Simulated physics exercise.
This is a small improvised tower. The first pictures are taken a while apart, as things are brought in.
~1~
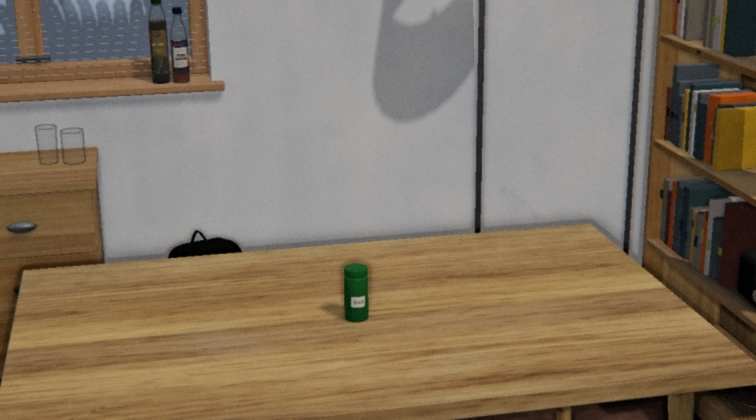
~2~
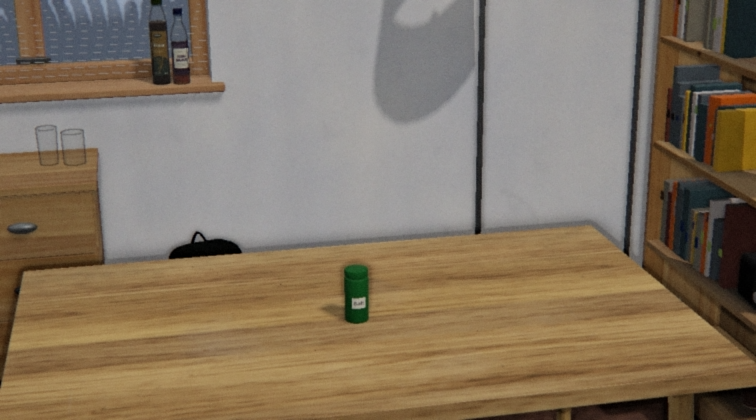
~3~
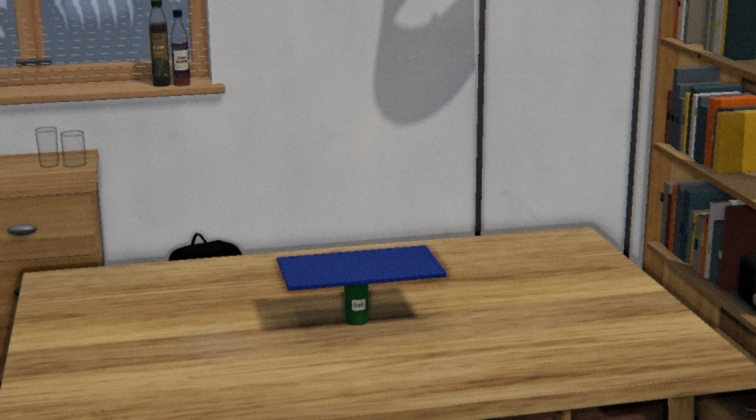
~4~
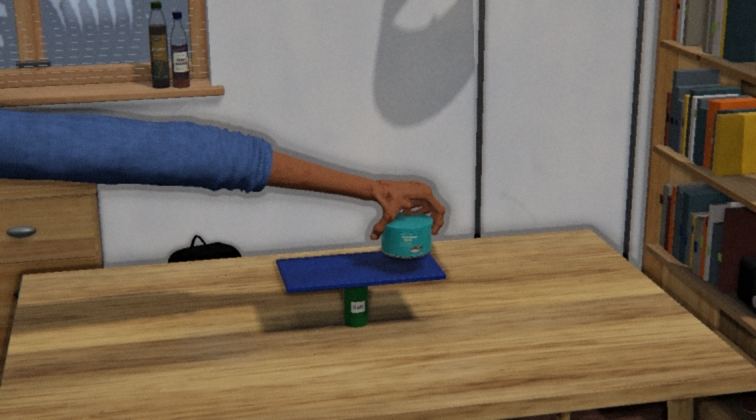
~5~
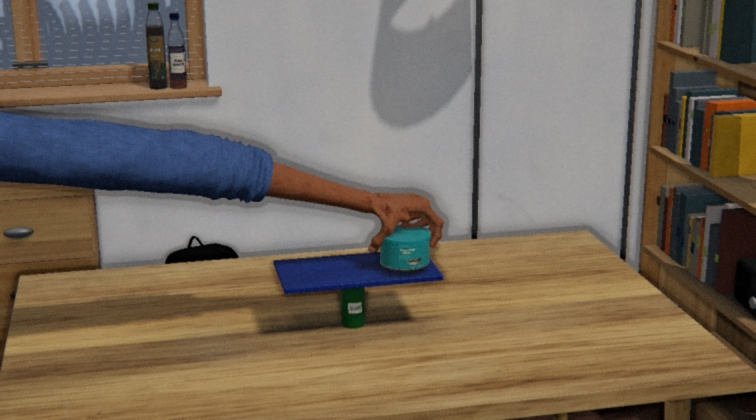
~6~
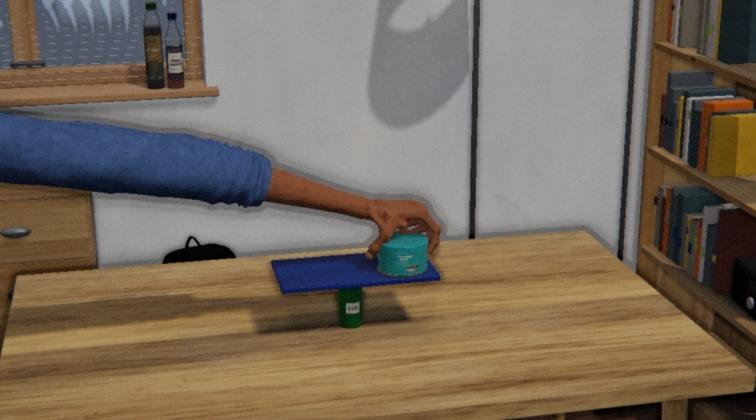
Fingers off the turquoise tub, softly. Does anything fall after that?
The stack comes apart.
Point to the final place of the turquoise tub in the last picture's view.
At about (478, 302).
Then, 0.40 s past the last view, turquoise tub now fallen; blue lid rocked 29° from its first pose.
Then, 0.60 s past the last view, blue lid rocked 40° from its first pose.
Then, 0.80 s past the last view, blue lid now fallen.
Then, 1.00 s past the last view, things are still on the move.
Finally, fallen, turquoise tub and blue lid; green shaker still in place. Final places as the last picture's camera would see them, turquoise tub near (478, 302). The stack gives way.
